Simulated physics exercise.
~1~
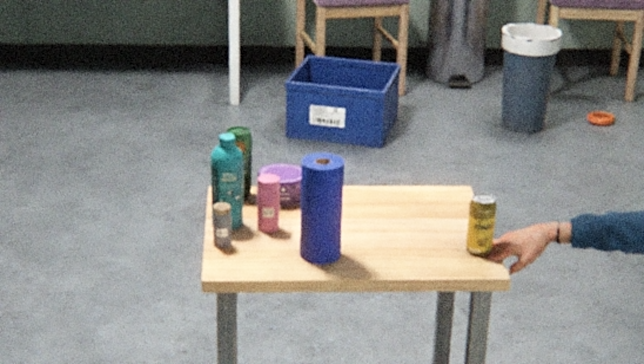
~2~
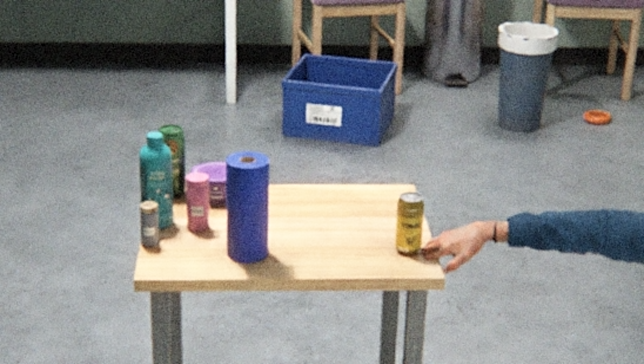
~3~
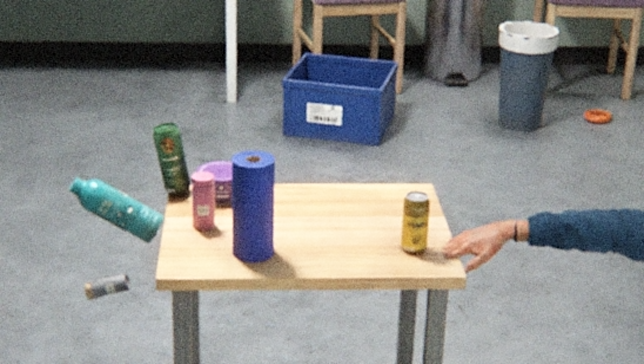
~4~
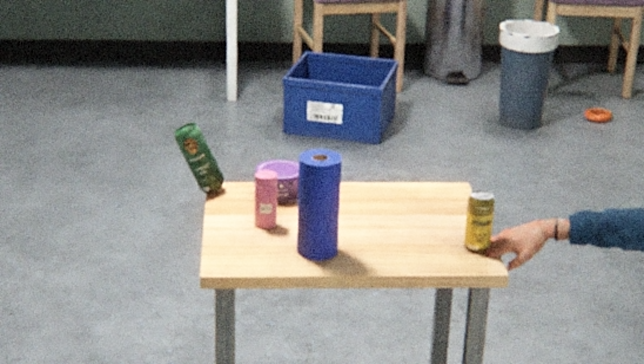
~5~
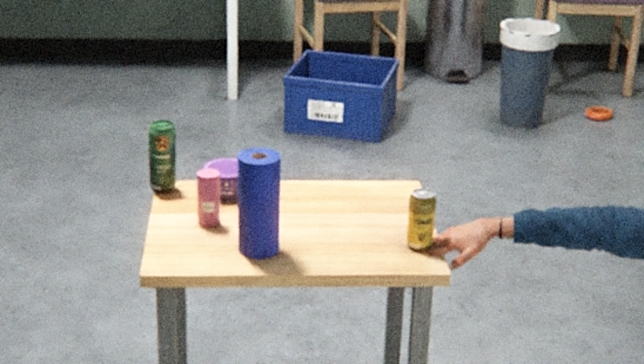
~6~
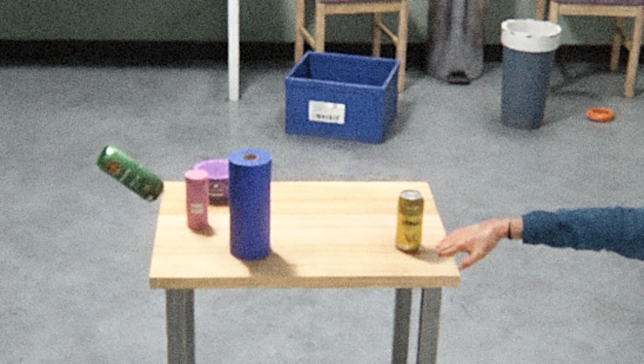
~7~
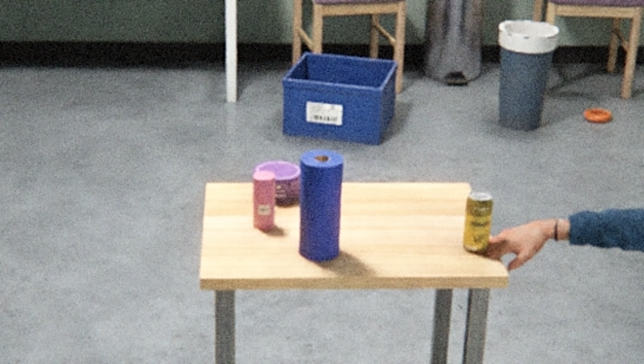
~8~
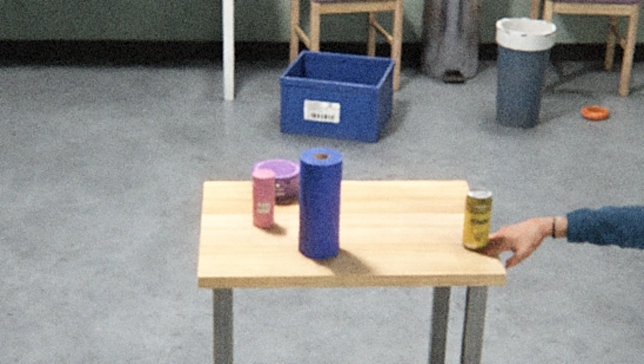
On a light work table, a hand at the right edge accompanies repeated shifts left and right; the turquoise bottle and grey shaker fall off the left side, then the green can tips and follows, leaving the yellow can, blue roll, pink shaker and purple tub standing.
